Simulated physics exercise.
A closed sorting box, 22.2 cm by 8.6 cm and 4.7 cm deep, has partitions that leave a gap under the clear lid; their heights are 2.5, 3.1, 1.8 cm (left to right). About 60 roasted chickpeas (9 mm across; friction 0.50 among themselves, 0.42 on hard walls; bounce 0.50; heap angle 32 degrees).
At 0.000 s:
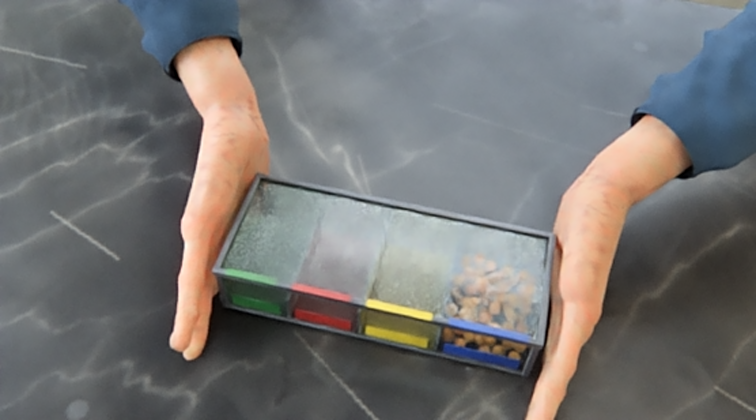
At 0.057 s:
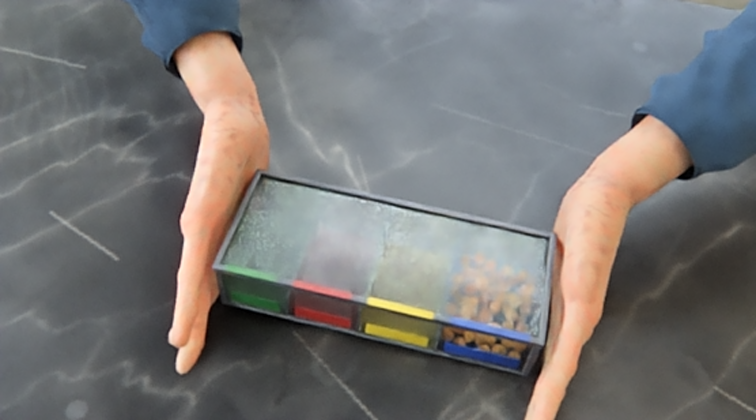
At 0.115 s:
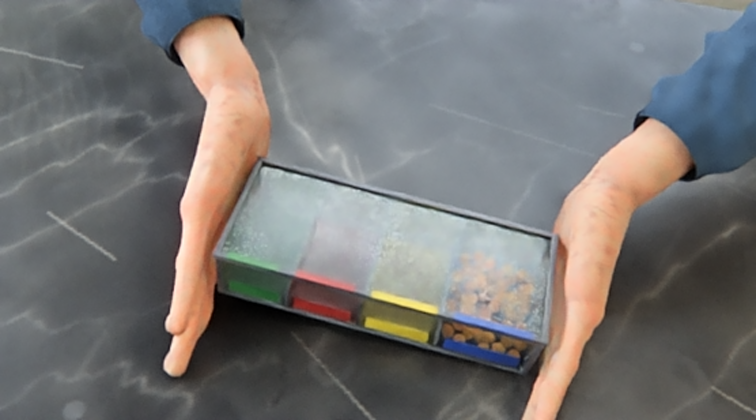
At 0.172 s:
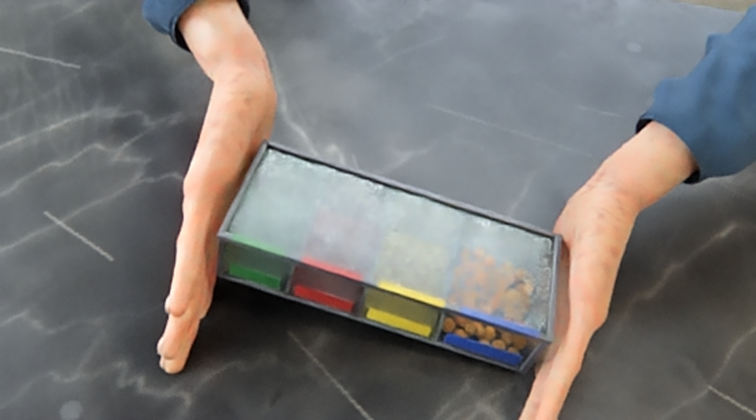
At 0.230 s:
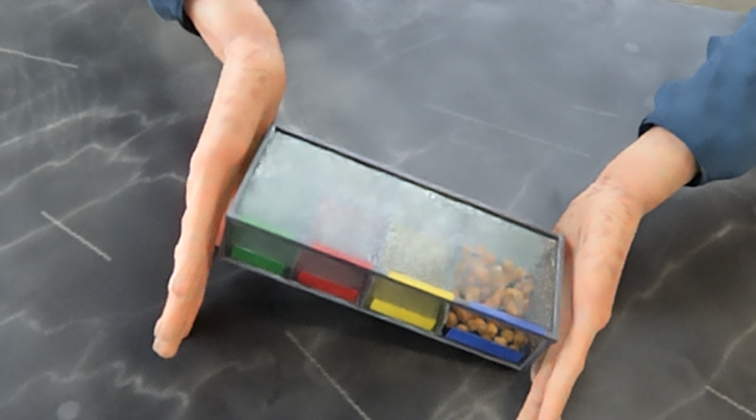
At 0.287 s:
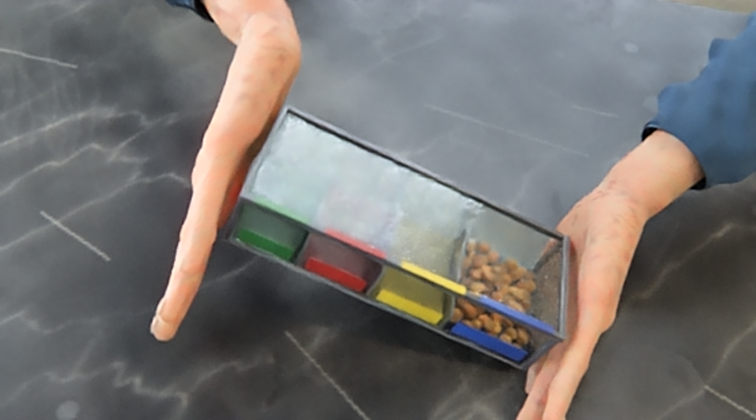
A clear-lidded box with a dark frame, held at its ends by two hands in blue sleeves, starts out nearly level above a dark, pale-veined marbled surface, seen from above. Along its front run green, red, yellow and blue strips from left to right, with brown chickpeas in the blue section. The left hand raises its end, slowly then faster, tilting the box toward the right as the camera stays still.
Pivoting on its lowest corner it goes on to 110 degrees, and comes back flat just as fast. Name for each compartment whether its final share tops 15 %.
Red: No, blue: Yes, green: No, yellow: No.
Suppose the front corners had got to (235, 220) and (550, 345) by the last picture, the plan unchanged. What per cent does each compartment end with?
Red 0, blue 100, green 0, yellow 0.
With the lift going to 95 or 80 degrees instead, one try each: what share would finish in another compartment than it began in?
Some 0 and 0 per cent.
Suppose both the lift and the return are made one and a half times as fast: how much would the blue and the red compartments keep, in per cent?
Blue 100; red 0.
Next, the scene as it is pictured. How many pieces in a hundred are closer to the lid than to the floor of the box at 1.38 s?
Some 50 per cent.
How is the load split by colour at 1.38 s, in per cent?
Red 0; blue 100; green 0; yellow 0.
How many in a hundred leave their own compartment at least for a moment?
Some 0 per cent.
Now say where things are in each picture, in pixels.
In the first picture, box tilt 0 degrees, front corners at (220, 270) and (537, 341); blue 100 %.
In the second picture, box tilt 1 degrees, front corners at (220, 266) and (538, 340).
In the third picture, box tilt 5 degrees, front corners at (221, 253) and (541, 339), lowest corner right back.
In the fourth picture, box tilt 10 degrees, front corners at (225, 234) and (546, 337), lowest corner right back.
In the fifth picture, box tilt 15 degrees, front corners at (233, 215) and (551, 335), lowest corner right back.
In the sixth picture, box tilt 20 degrees, front corners at (246, 195) and (558, 334), lowest corner right back; blue 100 %. The box's pace is about 90 degrees a second.
After 1.38 s, tilt 110 degrees; blue 100 %.
Then, at 2.11 s, tilt 49 degrees; blue 100 %.
Then, at 2.87 s, tilt 0 degrees; blue 100 %.
In the end, at 3.7 s, red 0 %, blue 100 %, green 0 %, yellow 0 %.
